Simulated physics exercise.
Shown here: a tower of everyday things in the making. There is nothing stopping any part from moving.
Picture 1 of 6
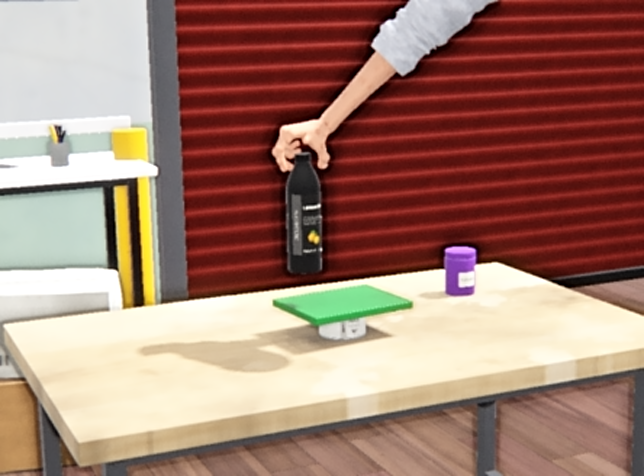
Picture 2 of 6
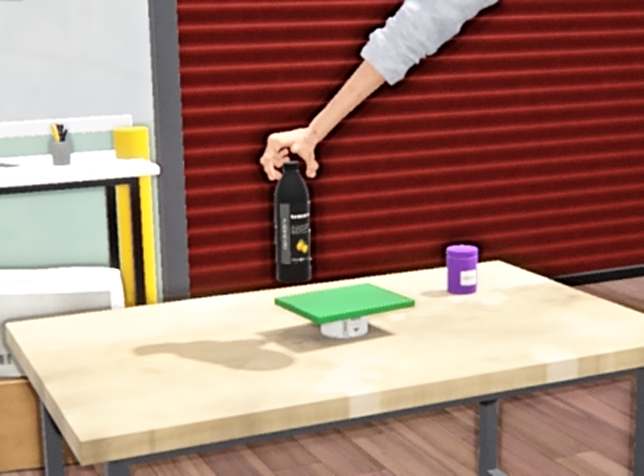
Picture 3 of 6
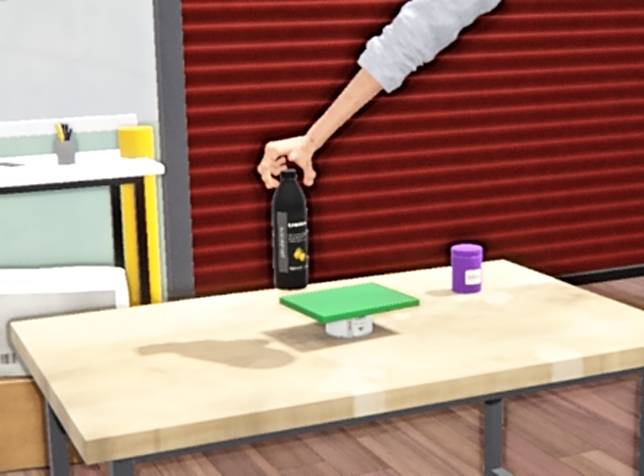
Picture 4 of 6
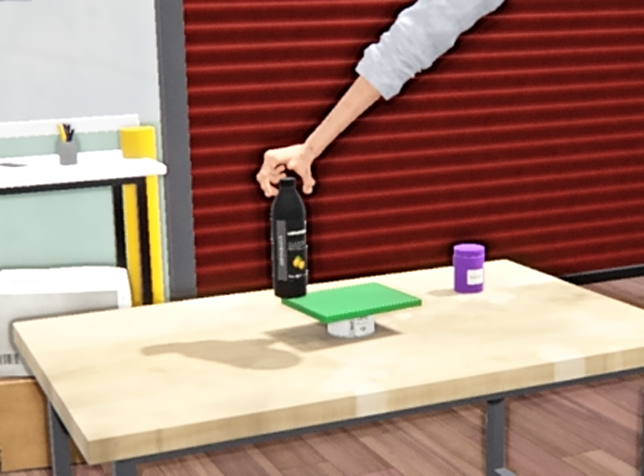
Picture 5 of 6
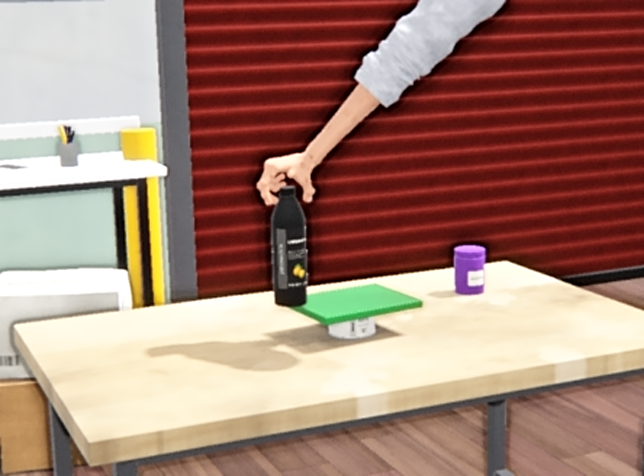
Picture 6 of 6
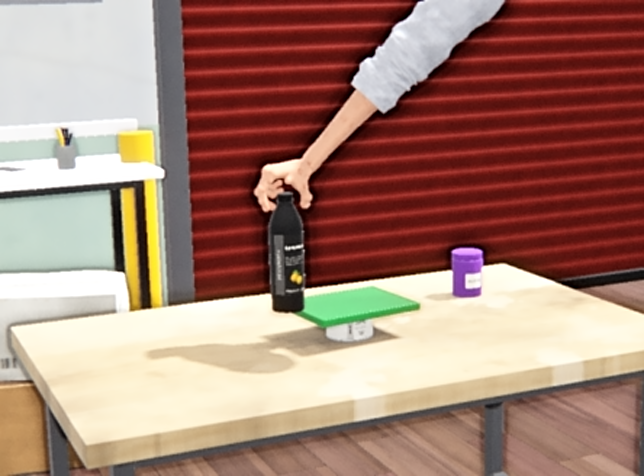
An arm in a light grey sleeve reaches in from the upper right over a pale wooden table, seen from slightly above, with a red ribbed shutter behind and a white shelf at left. Its hand grips a black bottle by the top, beside a green tray on a small white base, with a purple jar to the right. The hand shifts slightly left and lowers the bottle to the tray's left side, while the view drifts slightly.
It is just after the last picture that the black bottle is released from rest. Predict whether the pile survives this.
Something comes down.
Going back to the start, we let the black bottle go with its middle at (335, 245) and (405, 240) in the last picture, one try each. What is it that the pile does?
Result of try one: The pile remains stable; result of try two: The pile tips over.
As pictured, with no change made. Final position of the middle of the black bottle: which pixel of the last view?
End position in the final view: Approximately (218, 340).
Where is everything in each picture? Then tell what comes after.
The first picture shows coming down; black bottle (304, 213).
The second picture shows coming down; black bottle (292, 221); green tray (344, 302).
The third picture shows coming down; black bottle (290, 229); purple jar (467, 269).
The fourth picture shows coming down; black bottle (289, 238).
The fifth picture shows coming down; black bottle (289, 246); green tray (352, 303).
The sixth picture shows in place under the hand; black bottle (287, 252); purple jar (467, 273).
Then, 0.30 s past the last view, black bottle rocked 18° from its first pose near (270, 262).
Then, 0.50 s past the last view, black bottle now fallen.
Then, 0.60 s past the last view, things are still on the move.
Then, 2.00 s past the last view, nothing new.
Finally, fallen, black bottle; the other 3 still in place. Final places as the last picture's camera would see them, black bottle near (218, 340). The pile gives way.
